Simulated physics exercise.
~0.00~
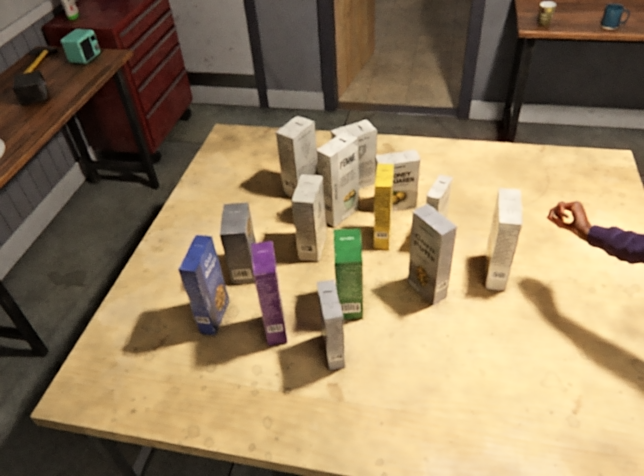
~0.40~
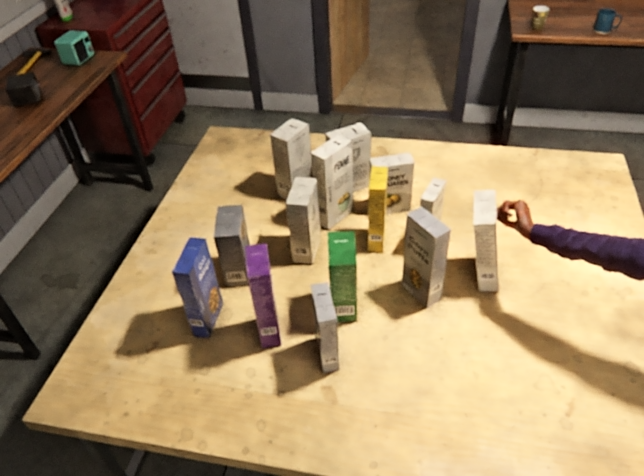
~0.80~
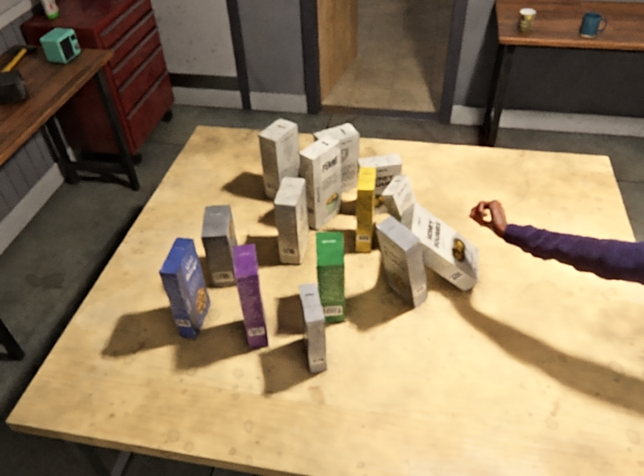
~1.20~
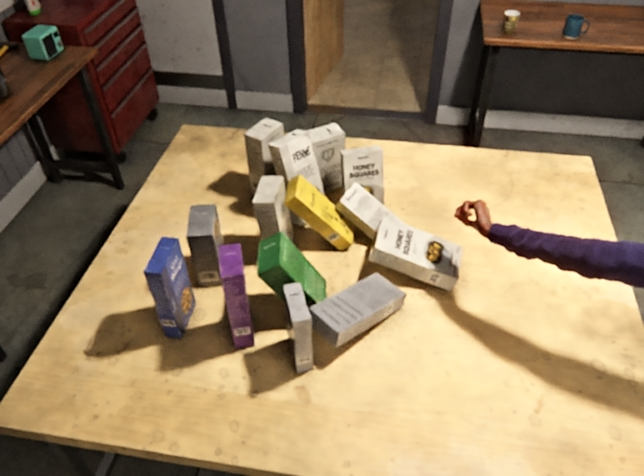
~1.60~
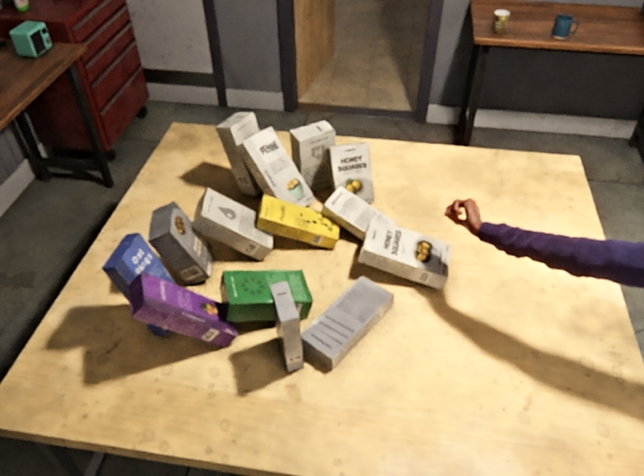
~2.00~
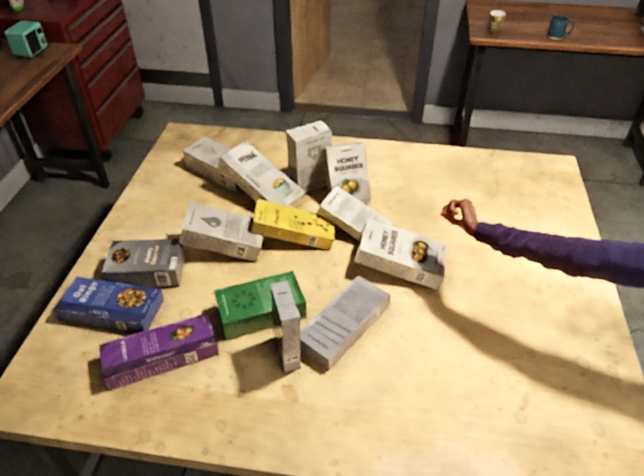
A hand tips a white box leftward, toppling most others, including the purple one last.
